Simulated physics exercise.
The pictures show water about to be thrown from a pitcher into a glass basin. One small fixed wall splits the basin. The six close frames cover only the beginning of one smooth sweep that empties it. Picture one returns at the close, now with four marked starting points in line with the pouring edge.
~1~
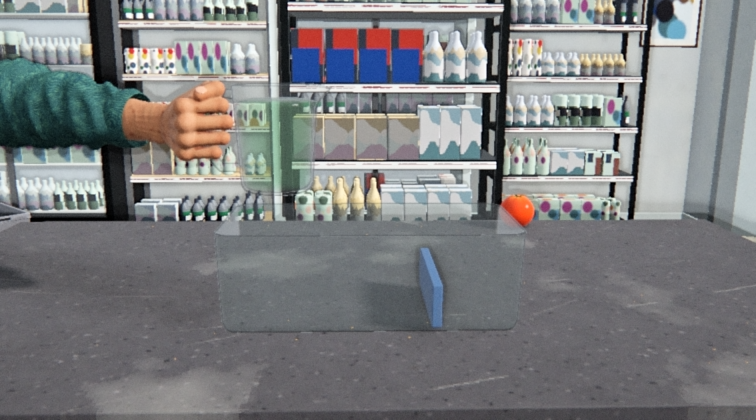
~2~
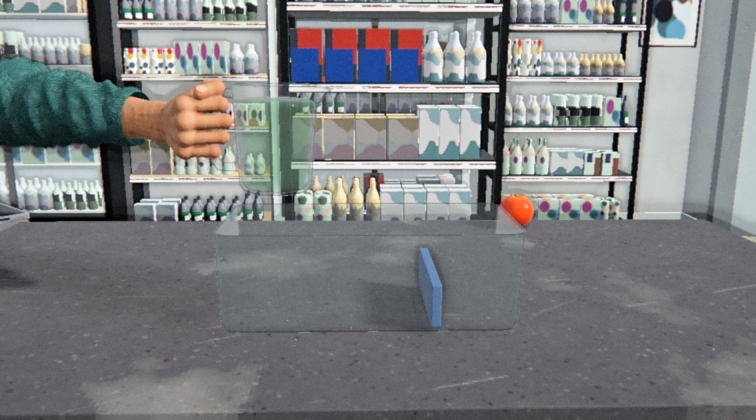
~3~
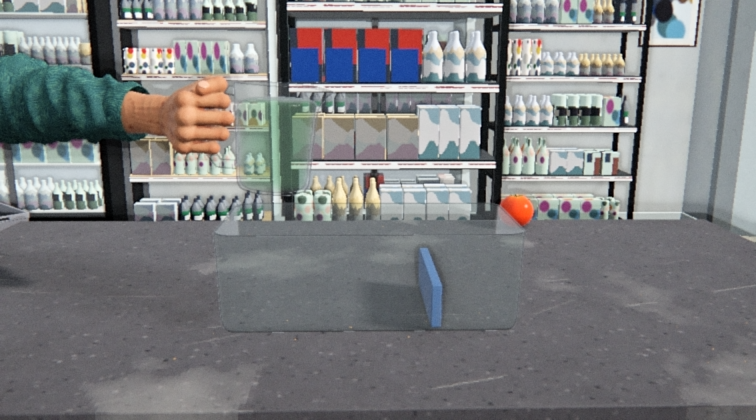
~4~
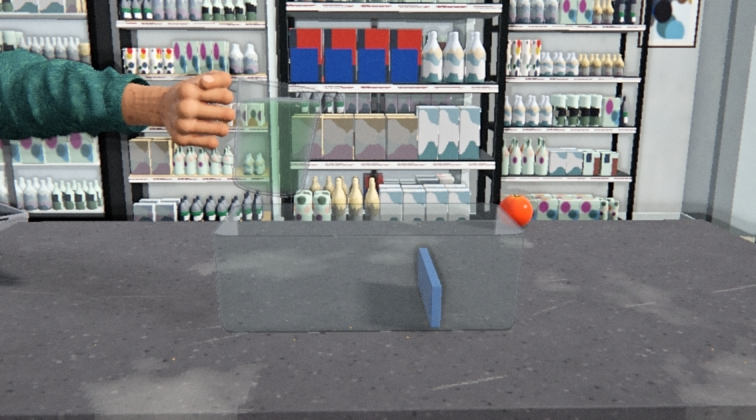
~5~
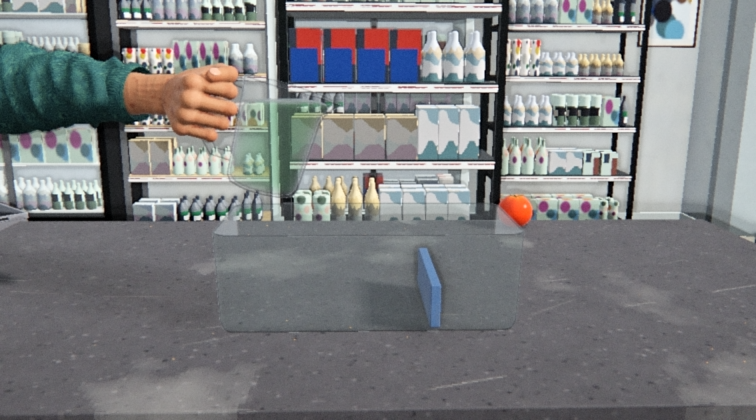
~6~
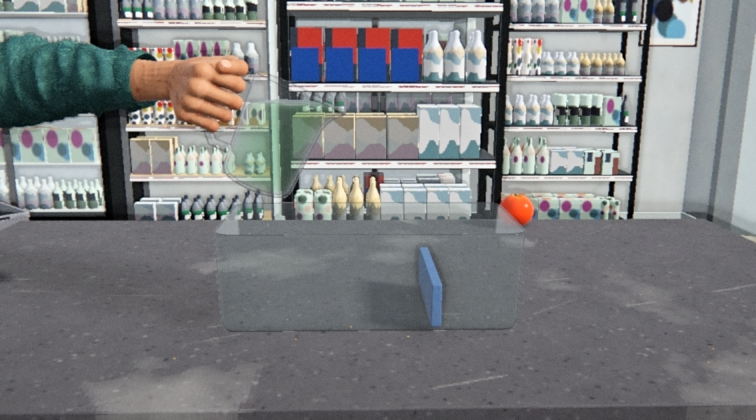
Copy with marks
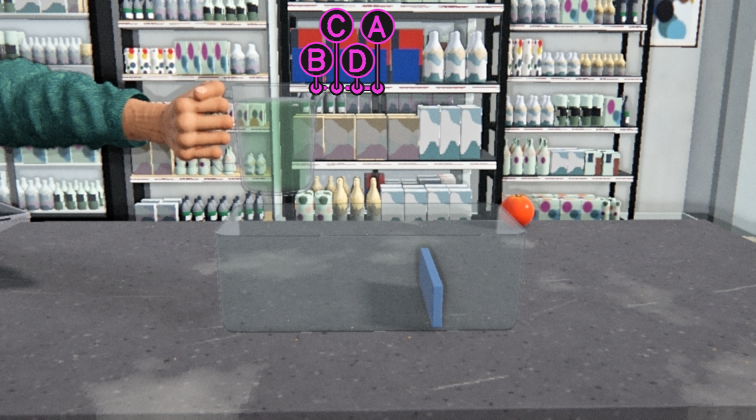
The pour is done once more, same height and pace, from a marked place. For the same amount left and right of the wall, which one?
Best: A.
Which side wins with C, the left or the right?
The left side.
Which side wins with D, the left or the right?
The left one.
On the marked copy, A at (377, 88); B at (316, 87); C at (336, 87); D at (357, 88).
Choosing A, about 49 % ends left of the wall and 51 % right of it.
Choosing B, about 97 % ends left of the wall and 2 % right of it.
Choosing C, about 96 % ends left of the wall and 3 % right of it.
Choosing D, about 90 % ends left of the wall and 9 % right of it.
